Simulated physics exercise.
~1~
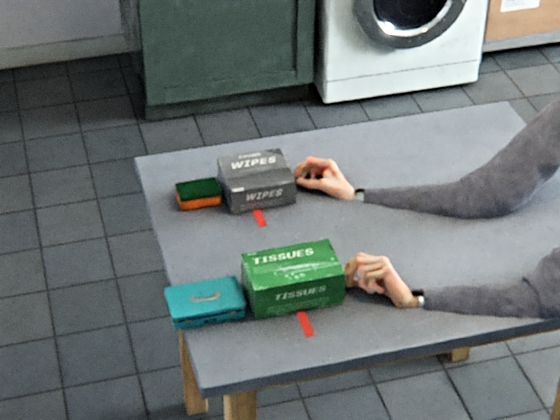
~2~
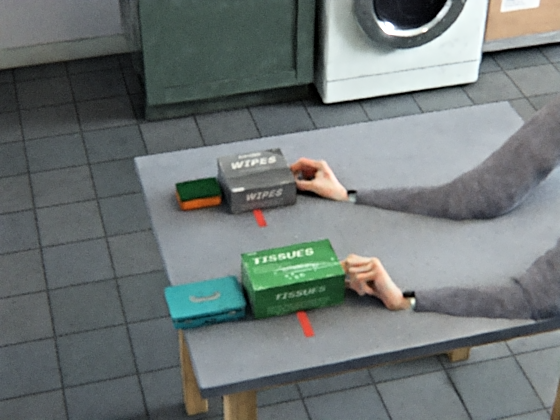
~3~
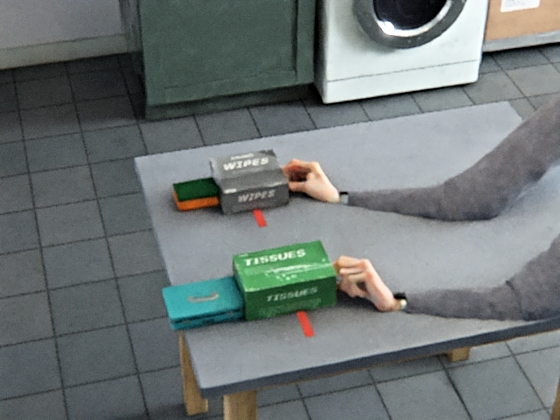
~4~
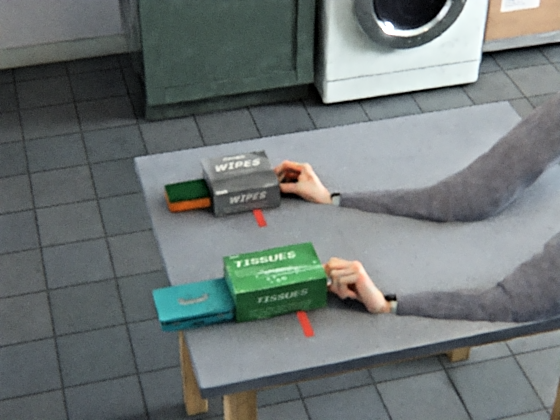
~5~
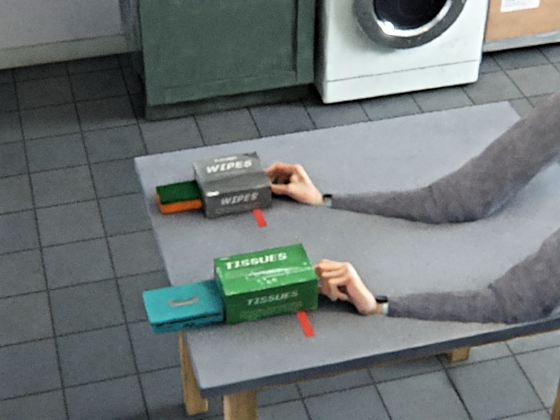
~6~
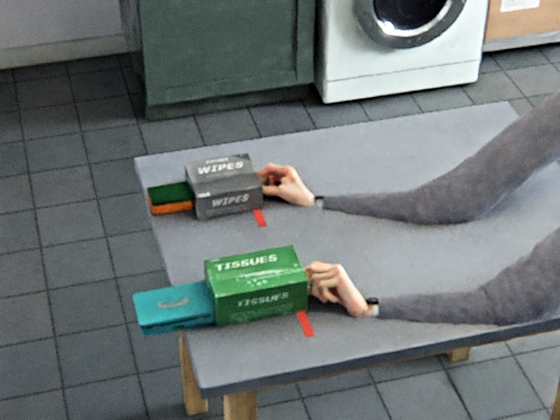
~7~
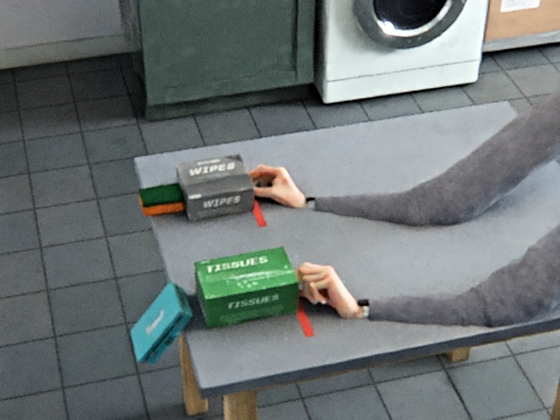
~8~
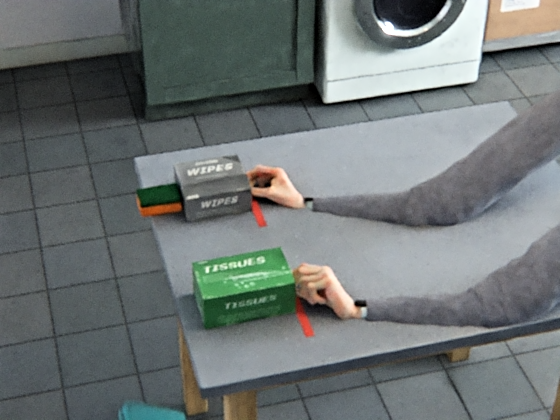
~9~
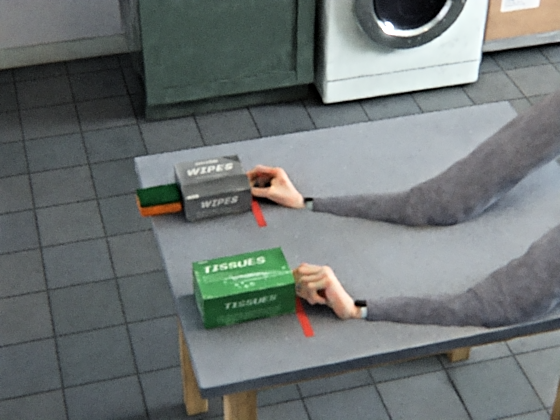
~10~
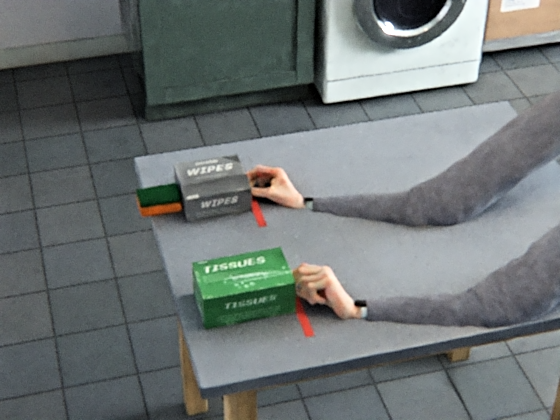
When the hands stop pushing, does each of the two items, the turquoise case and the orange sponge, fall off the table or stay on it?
The turquoise case goes over the edge and falls off the table. The orange sponge stays on the table.
